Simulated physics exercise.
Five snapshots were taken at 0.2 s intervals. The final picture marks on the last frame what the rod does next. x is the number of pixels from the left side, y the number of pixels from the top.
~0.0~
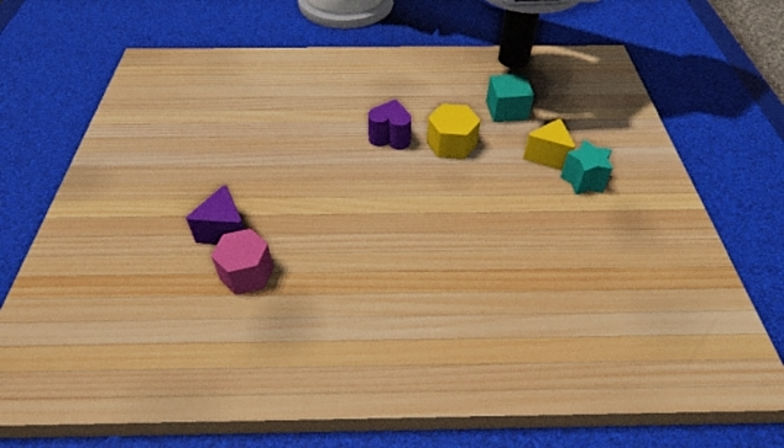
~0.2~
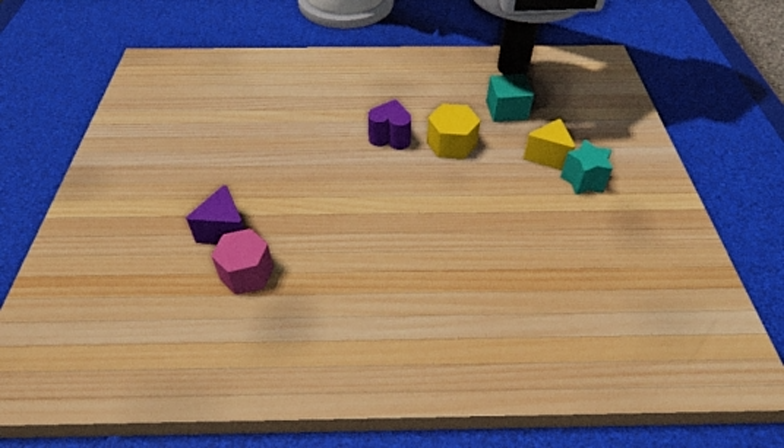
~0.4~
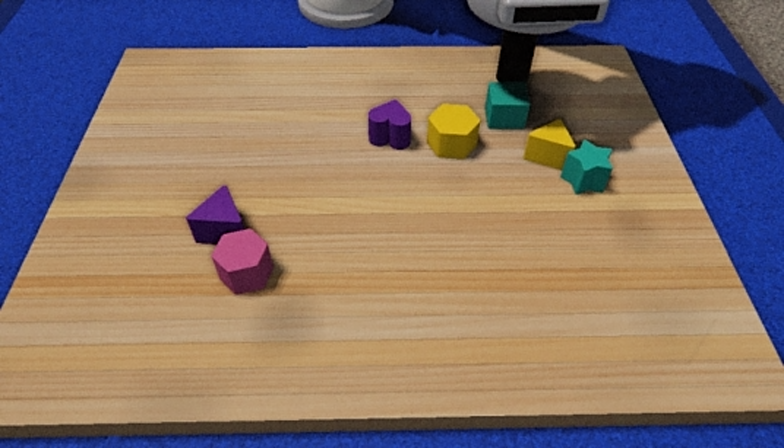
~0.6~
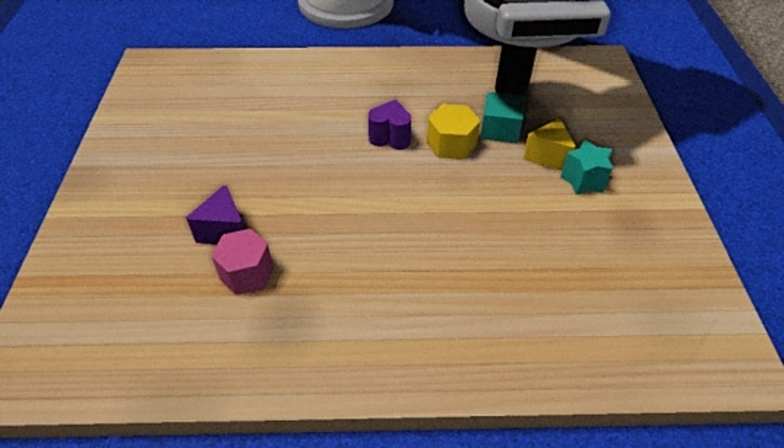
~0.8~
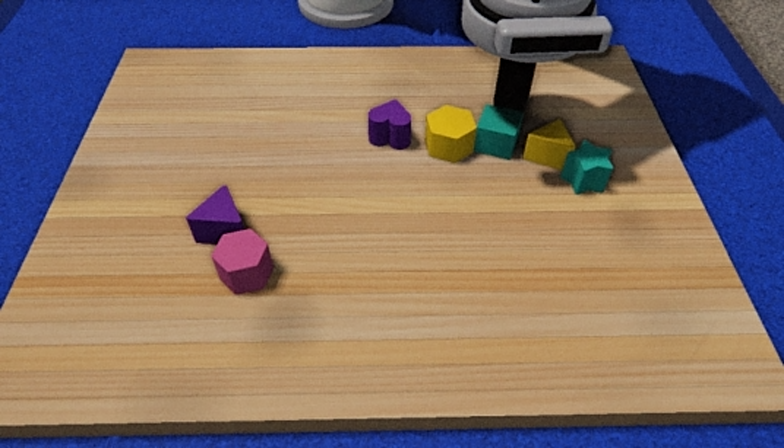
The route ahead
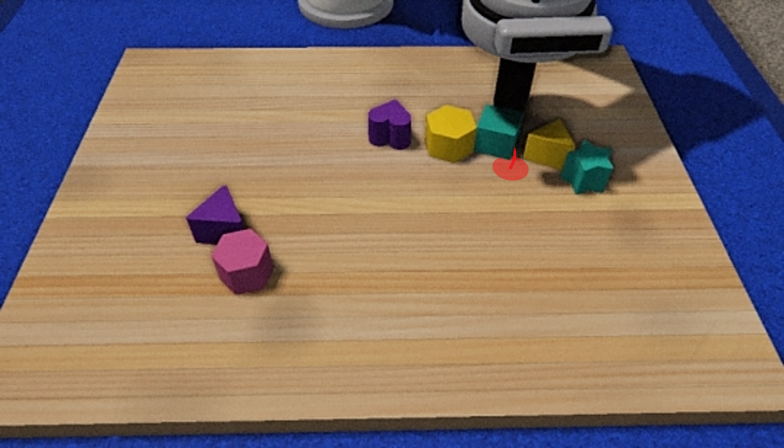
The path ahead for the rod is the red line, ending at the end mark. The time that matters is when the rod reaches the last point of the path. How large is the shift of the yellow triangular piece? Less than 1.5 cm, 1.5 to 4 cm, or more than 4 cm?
Within 1.5 cm.
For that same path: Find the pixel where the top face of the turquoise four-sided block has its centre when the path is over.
I'd say the turquoise four-sided block ends with its top centre at (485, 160).
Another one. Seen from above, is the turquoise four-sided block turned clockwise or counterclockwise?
With the clock.
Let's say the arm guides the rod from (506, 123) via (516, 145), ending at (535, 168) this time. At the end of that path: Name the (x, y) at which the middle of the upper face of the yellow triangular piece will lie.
Close to (575, 144).
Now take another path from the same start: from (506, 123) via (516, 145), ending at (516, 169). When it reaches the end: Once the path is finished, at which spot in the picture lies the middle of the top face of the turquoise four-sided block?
The centre of its top face lies at (487, 157).
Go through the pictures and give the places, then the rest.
In the first frame, lower end of the rod at (514, 60), tops of blocks, yellow hexagonal block at (454, 119), turquoise four-sided block at (512, 85), yellow triangular piece at (555, 133).
In the second frame, rod at (513, 68), blocks as before.
In the third frame, rod at (512, 79), turquoise four-sided block at (509, 93).
In the fourth frame, rod at (511, 91), turquoise four-sided block at (505, 105).
In the fifth frame, rod at (510, 105), yellow hexagonal block at (452, 121), turquoise four-sided block at (500, 119), yellow triangular piece at (555, 133).
The drawn path runs from (506, 123) via (513, 145), ending at (511, 168).
On the path given first. Halfway along, rod at (517, 127); turquoise four-sided block at (497, 139), turned 30° clockwise.
At the end, rod at (514, 150); yellow hexagonal block not moved; turquoise four-sided block at (485, 160), turned 50° clockwise; yellow triangular piece at (555, 137), turned 30° anticlockwise.
